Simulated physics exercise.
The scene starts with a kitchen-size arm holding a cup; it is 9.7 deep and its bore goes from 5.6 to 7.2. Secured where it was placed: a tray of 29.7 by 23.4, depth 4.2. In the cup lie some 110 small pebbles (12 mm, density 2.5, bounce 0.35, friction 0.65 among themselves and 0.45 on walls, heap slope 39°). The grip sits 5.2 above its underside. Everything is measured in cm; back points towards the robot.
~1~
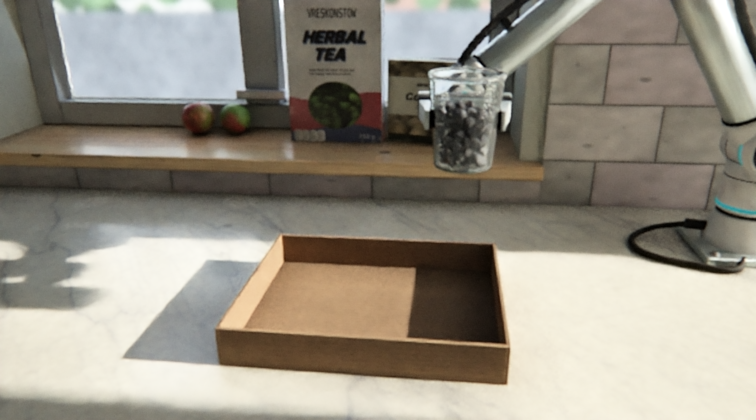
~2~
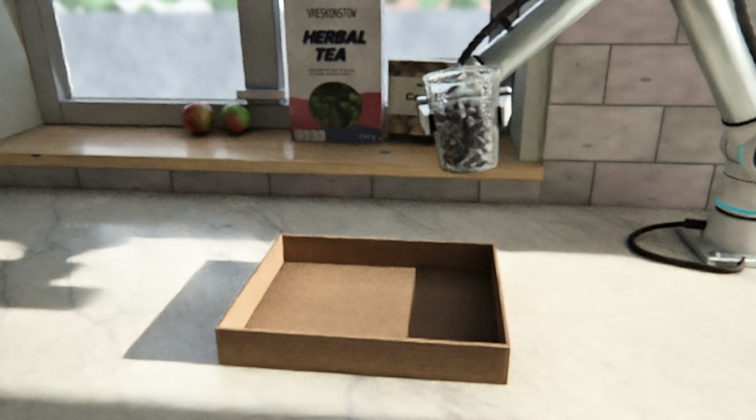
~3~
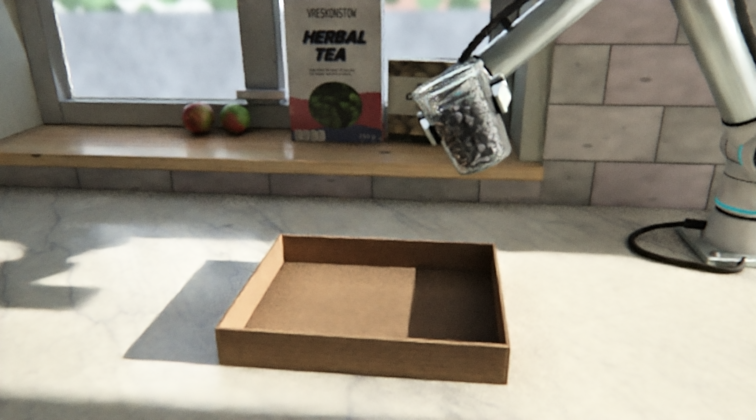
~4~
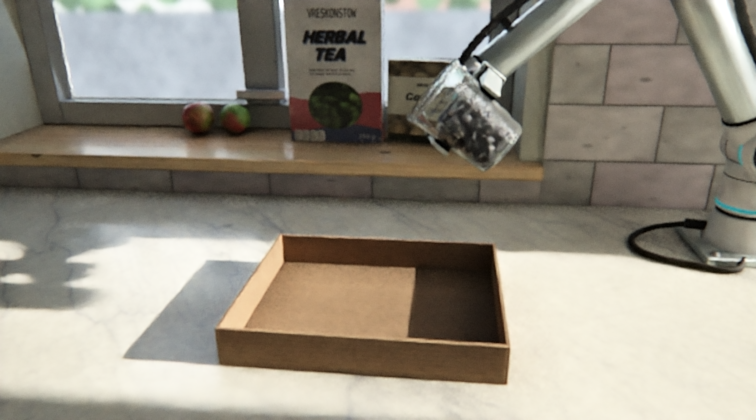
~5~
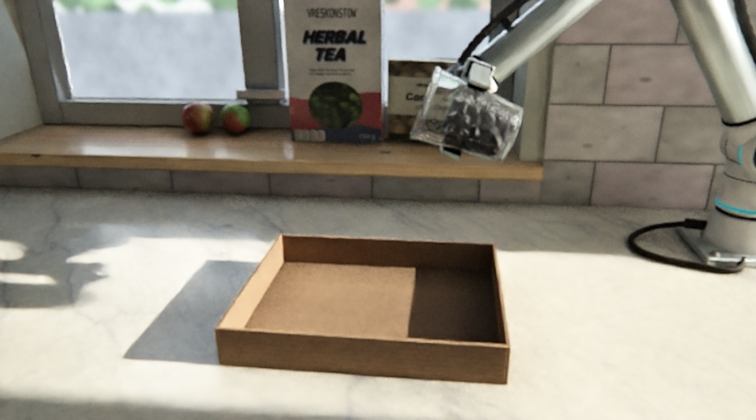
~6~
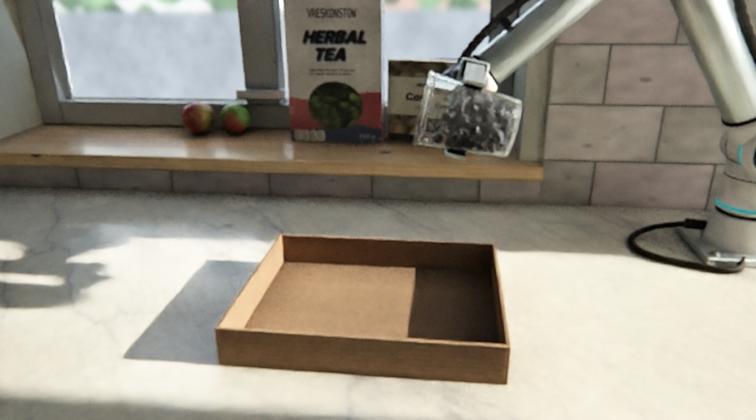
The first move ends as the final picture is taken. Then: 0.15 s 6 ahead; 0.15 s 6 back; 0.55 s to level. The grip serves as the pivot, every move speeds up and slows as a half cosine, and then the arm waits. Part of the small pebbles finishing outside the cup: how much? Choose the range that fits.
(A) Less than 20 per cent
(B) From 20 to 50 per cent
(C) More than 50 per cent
B, from 20 to 50 per cent.
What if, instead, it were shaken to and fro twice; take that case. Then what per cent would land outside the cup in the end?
In that case, some 60 per cent.
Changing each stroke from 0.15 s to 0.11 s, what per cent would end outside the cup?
Then roughly 70 percent.
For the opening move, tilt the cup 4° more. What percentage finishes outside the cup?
Estimate: Around 50 per cent.
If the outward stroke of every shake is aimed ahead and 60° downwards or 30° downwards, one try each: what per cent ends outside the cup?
Try one gives about 0 in a hundred, try two about 15 in a hundred.
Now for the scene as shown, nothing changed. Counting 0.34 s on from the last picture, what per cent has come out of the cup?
I'd say some 35 percent.
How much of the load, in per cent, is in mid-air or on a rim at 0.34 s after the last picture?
Around 27 percent of the load.
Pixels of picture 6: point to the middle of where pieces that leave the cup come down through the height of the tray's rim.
Estimated centre around (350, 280) in pixels.
Then, 0.34 s after the last picture, tilted 77° forward, highest piece 25 above the table; 71 in the cup, 6 in the tray, 29 in flight or on a rim.
Then, 0.68 s after the last picture, tilted 17° forward, highest piece 28 above the table; 69 in the cup, 37 in the tray.
Then, 1.05 s after the last picture, level, highest piece 25 above the table; 69 in the cup, 37 in the tray.
Then, 2.10 s after the last picture, level, highest piece 25 above the table; 69 in the cup, 37 in the tray.
Final count, 69 in the cup, 37 in the tray. That is 35 % outside the cup.
